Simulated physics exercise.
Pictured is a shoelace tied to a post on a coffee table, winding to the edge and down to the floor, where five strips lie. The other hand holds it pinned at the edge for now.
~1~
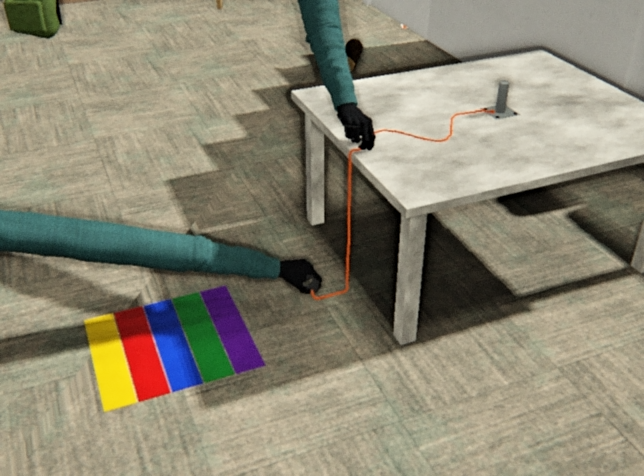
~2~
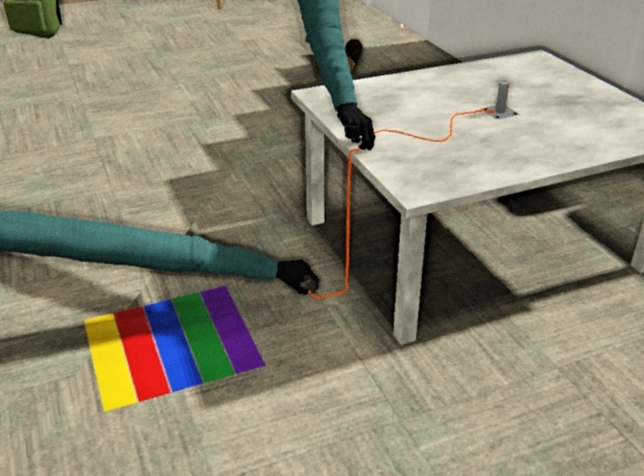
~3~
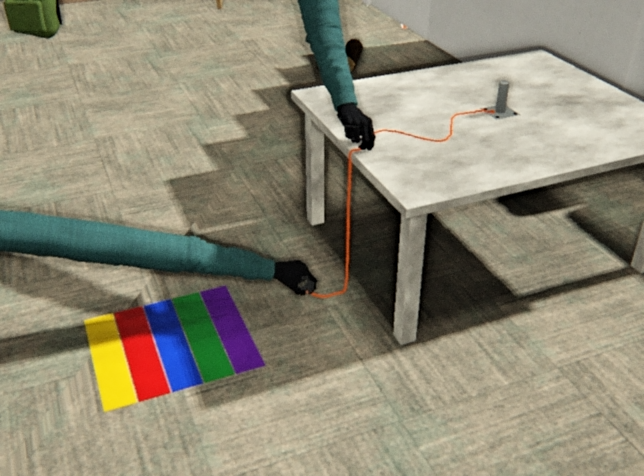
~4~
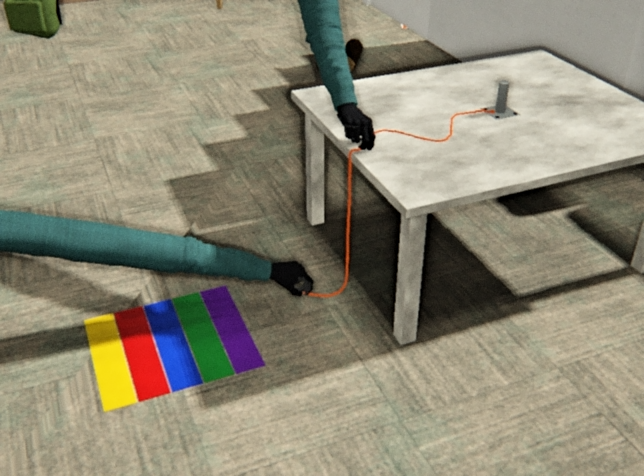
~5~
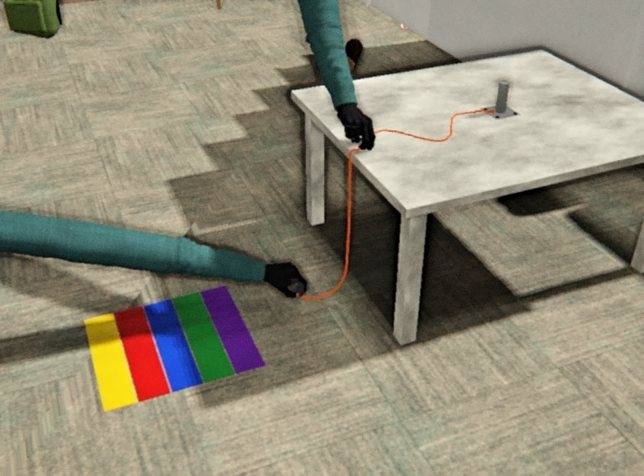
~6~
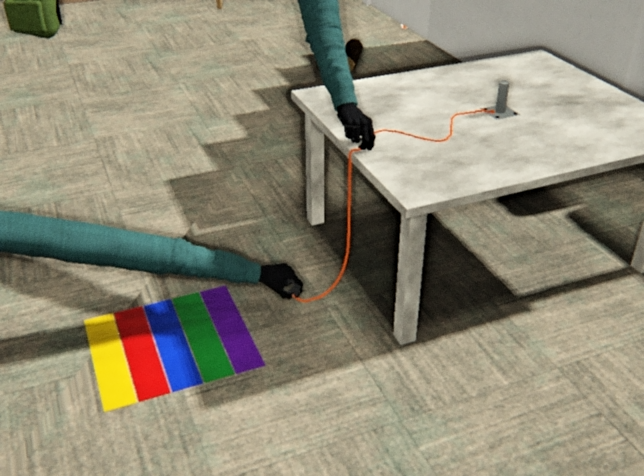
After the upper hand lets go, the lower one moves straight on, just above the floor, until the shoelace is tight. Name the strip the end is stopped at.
Red.
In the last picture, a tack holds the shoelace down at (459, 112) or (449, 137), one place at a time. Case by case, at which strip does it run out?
In order, red and blue.
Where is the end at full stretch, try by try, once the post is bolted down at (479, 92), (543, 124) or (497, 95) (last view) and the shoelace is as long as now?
Respectively (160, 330), (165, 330) and (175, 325).
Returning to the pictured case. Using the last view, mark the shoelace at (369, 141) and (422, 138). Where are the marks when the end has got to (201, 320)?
The first sits at about (343, 180) and the second at about (387, 140).
Soon after, end near (201, 320); over green.
Then, end near (159, 331); over blue.
At full stretch, end near (136, 337); over red. It gets as far as the red strip.
